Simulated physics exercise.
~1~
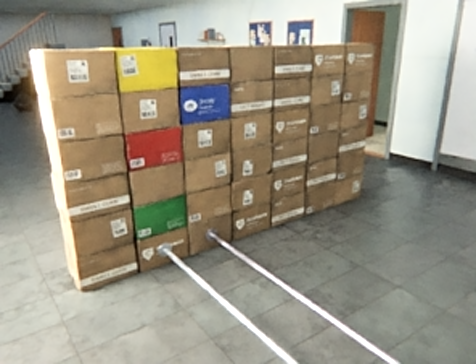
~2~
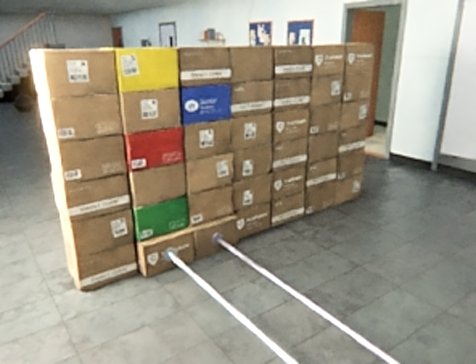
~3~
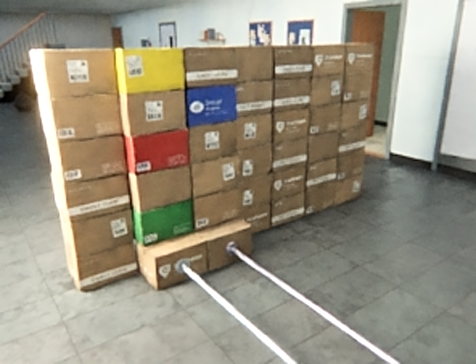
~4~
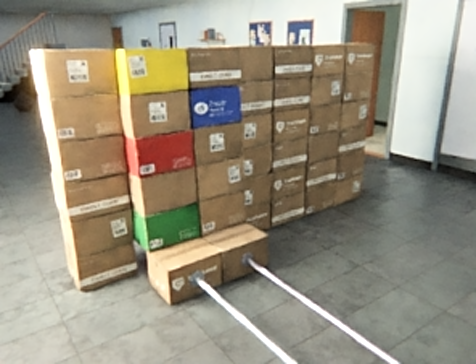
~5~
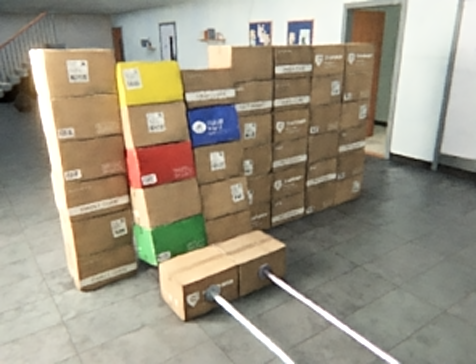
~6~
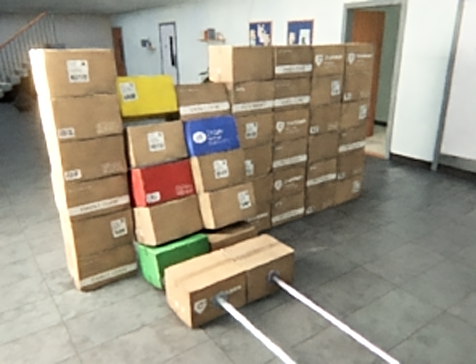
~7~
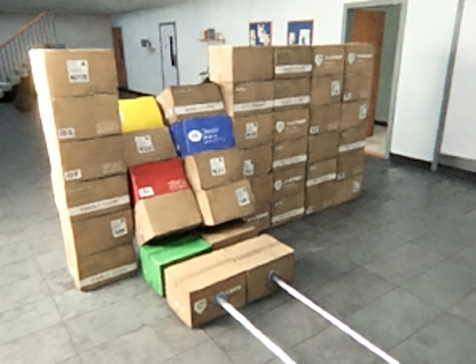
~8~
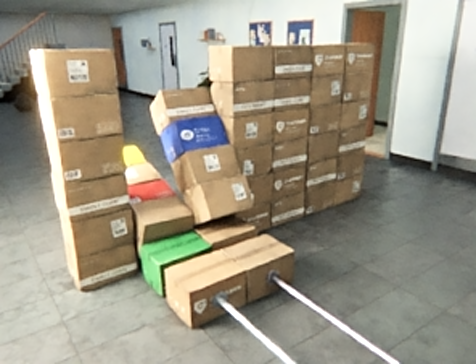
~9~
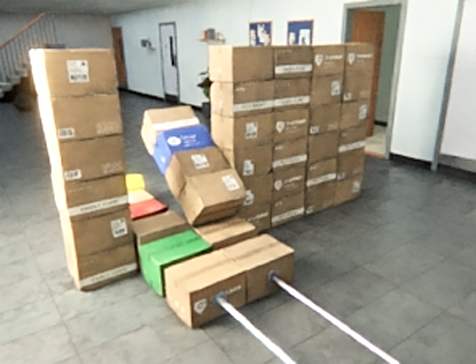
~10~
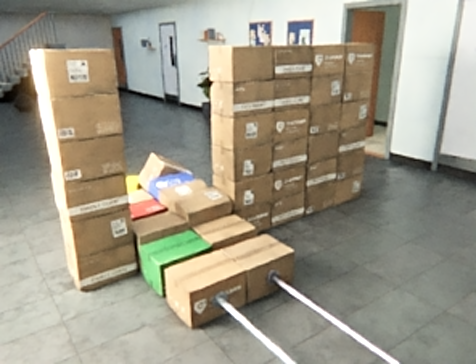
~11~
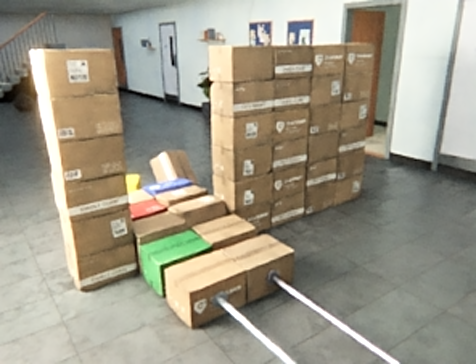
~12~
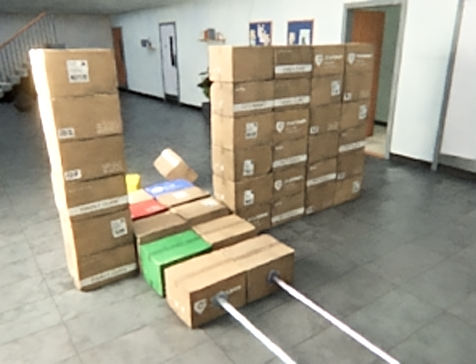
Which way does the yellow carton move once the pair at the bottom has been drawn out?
The yellow carton moves down, dropping from the top of its column to the low heap in the gap.
